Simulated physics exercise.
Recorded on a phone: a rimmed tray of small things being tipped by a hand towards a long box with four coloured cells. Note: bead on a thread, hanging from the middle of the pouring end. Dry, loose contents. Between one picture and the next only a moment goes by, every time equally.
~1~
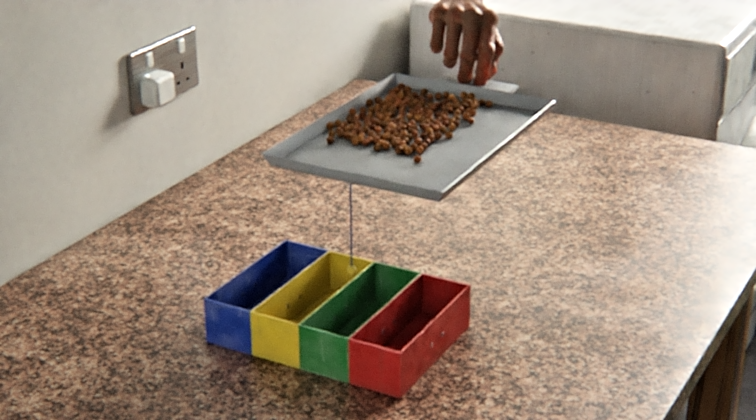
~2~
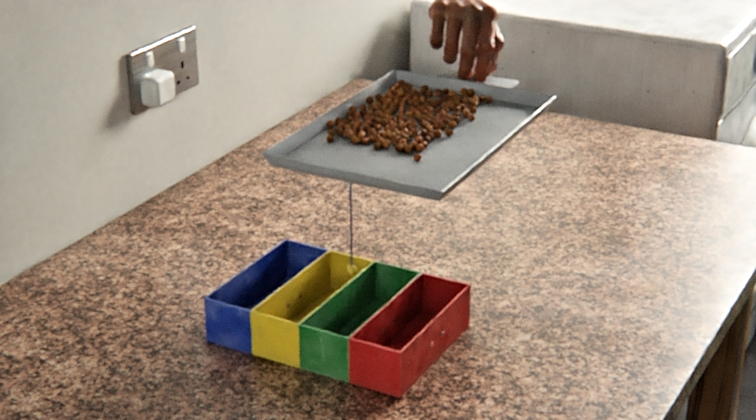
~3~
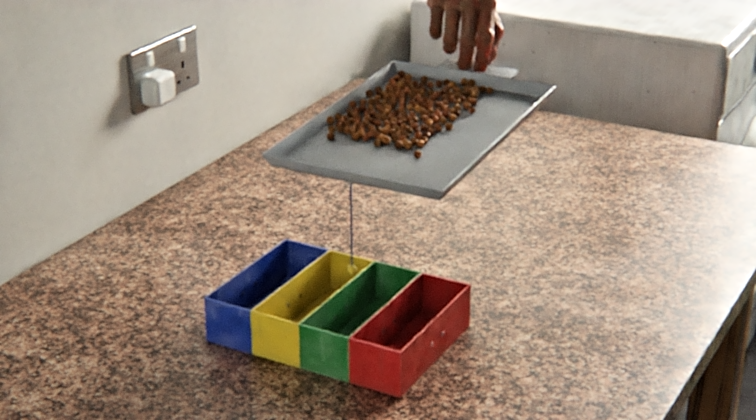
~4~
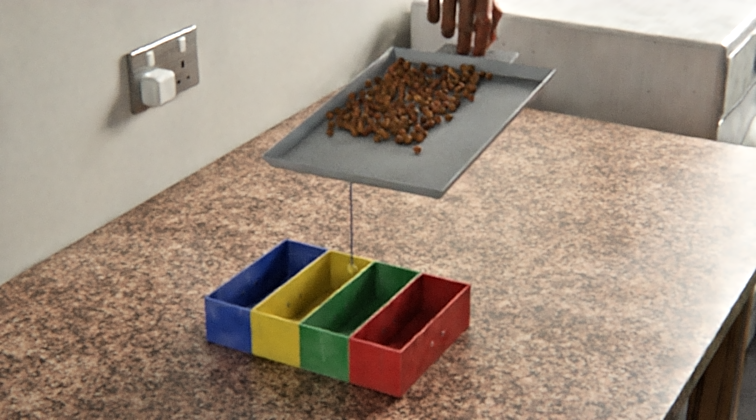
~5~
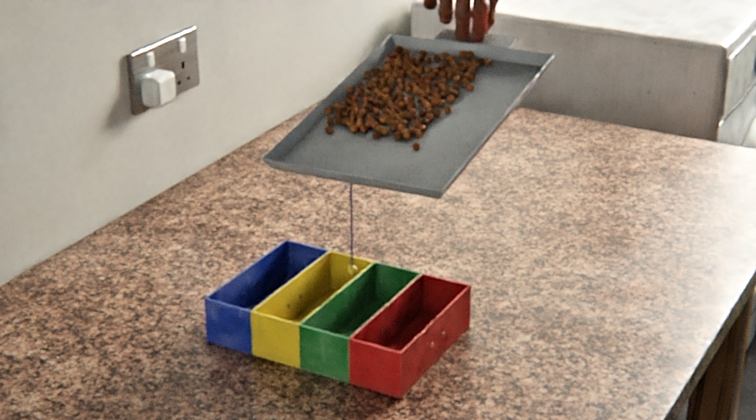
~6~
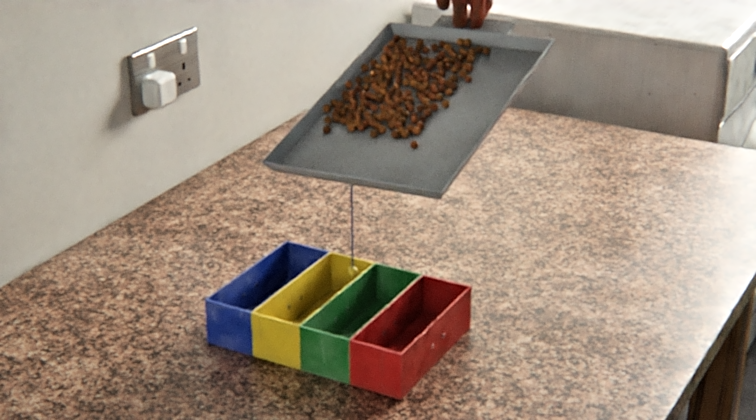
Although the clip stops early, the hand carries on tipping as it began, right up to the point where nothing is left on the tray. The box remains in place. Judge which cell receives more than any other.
The blue cell receives the most.
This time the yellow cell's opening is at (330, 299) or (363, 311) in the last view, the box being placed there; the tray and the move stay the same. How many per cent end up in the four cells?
Result: 70 % and 30 %.
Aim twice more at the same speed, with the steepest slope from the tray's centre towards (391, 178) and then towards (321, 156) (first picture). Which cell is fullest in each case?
In order, it comes out as red and blue.
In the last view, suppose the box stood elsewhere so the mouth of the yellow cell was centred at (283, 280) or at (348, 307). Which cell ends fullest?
Taking the two placings in order, you'd get yellow and then blue.
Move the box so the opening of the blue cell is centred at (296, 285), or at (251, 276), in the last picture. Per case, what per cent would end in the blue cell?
About 40% on the first try and 40% on the second.
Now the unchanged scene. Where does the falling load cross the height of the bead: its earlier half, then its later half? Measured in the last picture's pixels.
The opening part goes through (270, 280); what follows goes through (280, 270).
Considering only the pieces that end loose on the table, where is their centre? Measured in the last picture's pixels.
The middle lies near (174, 343).
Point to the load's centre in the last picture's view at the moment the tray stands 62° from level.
Look close to (283, 293) in the last picture.
Shortly afterwards, tray tipped steeply; near a third on the tray; near a quarter in the blue cell; near a quarter in the yellow cell; only a few in the green cell; a little falling or outside the box.
Next, tray tipped past a quarter turn; near half in the blue cell; near a third in the yellow cell; a little in the green cell; a little falling or outside the box.
Some moments later, tray tipped past a quarter turn; near half in the blue cell; near a third in the yellow cell; a little in the green cell; a little falling or outside the box.
In the end, tray tipped past a quarter turn; near half in the blue cell; near a third in the yellow cell; a little in the green cell; none at all in the red cell; a little outside the box.
